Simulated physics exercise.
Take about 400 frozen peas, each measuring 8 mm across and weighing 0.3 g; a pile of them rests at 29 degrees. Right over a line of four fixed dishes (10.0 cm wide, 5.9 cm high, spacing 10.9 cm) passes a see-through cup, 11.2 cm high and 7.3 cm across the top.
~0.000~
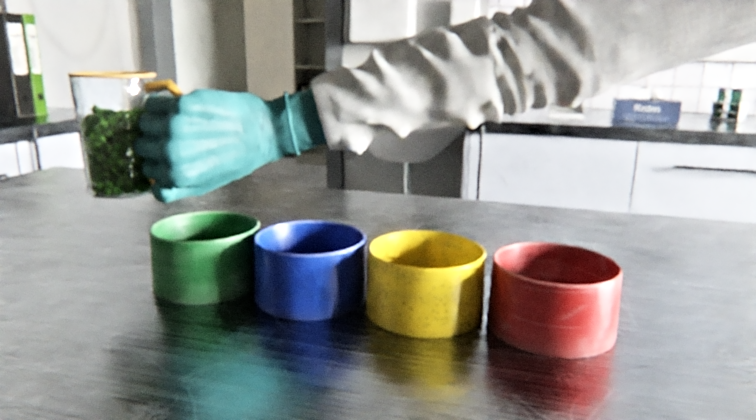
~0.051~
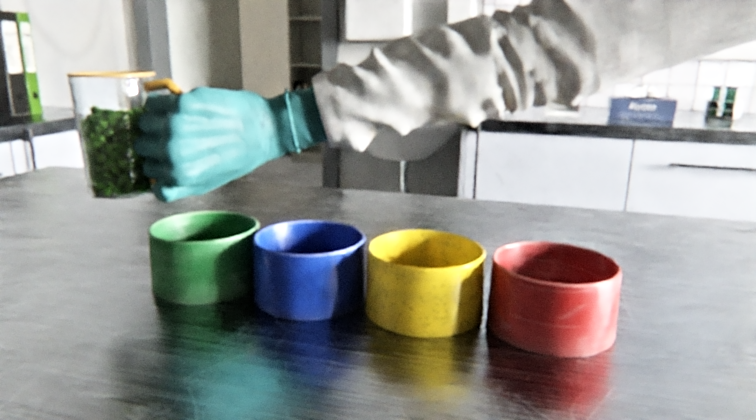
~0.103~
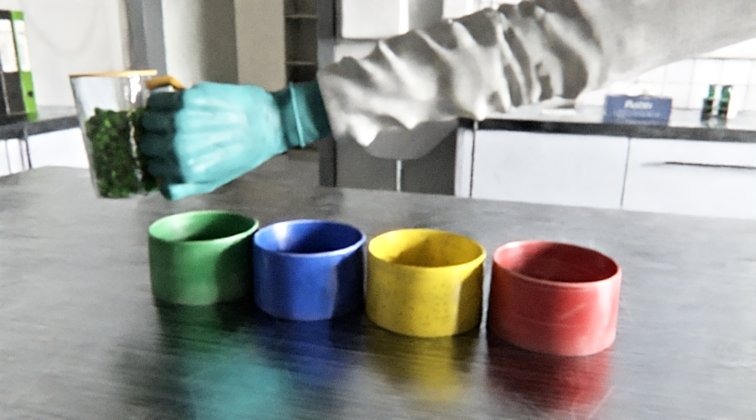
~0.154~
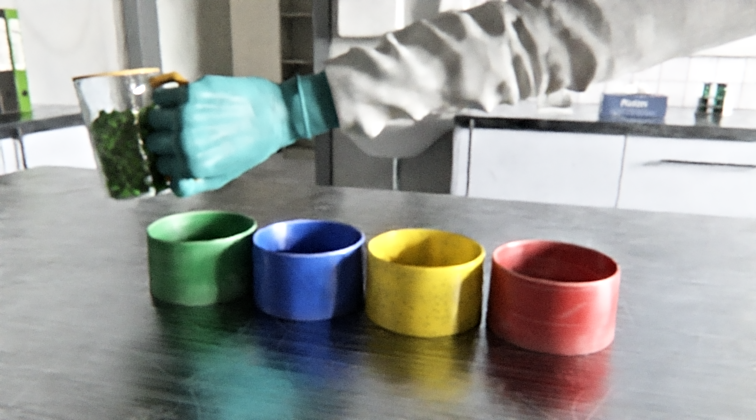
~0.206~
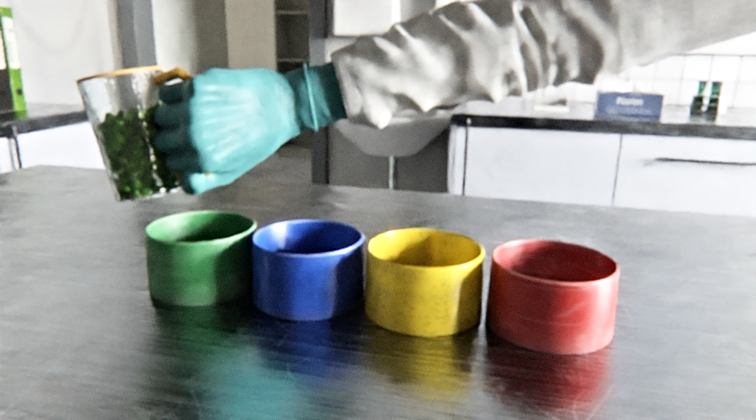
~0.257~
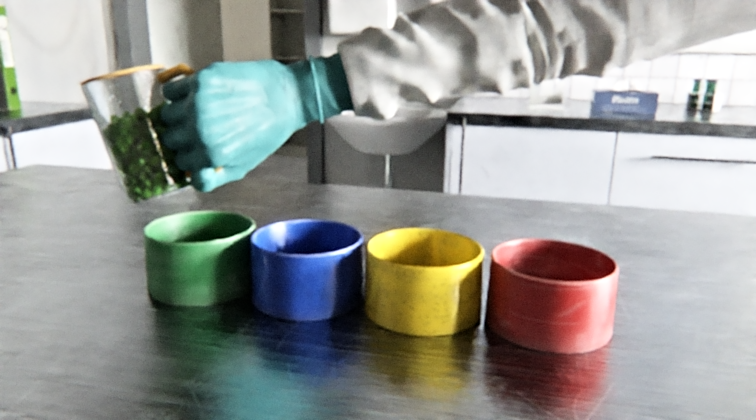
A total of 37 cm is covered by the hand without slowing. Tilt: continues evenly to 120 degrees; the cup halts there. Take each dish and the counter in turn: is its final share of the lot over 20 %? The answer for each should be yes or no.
Red dish - no, blue dish - yes, green dish - no, yellow dish - yes, counter - no.
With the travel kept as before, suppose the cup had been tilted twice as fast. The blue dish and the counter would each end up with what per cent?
Blue 20, counter 10.
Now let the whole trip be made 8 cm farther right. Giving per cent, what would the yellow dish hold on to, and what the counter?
Shares would be yellow 80 and counter 10.
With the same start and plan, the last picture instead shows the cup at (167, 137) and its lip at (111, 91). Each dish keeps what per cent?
Per cent kept: Red 0; blue 0; green 0; yellow 100.
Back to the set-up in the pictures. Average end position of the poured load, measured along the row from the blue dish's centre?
Near 4 cm, shifted toward increasing x.
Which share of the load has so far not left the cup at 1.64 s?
Some 60 per cent of the load.
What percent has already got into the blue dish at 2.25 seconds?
About 55 percent up to now.
After 1.09 s, tilt 79 degrees; cup holds 100 %.
Then, at 1.64 s, tilt 119 degrees; cup holds 60 %, blue 35 %.
After 2.25 s, tilt 120 degrees; cup holds 0 %, blue 55 %, yellow 35 %.
In the end, at 2.6 s, red 0 %, blue 55 %, green 0 %, yellow 35 %, counter 10 %.
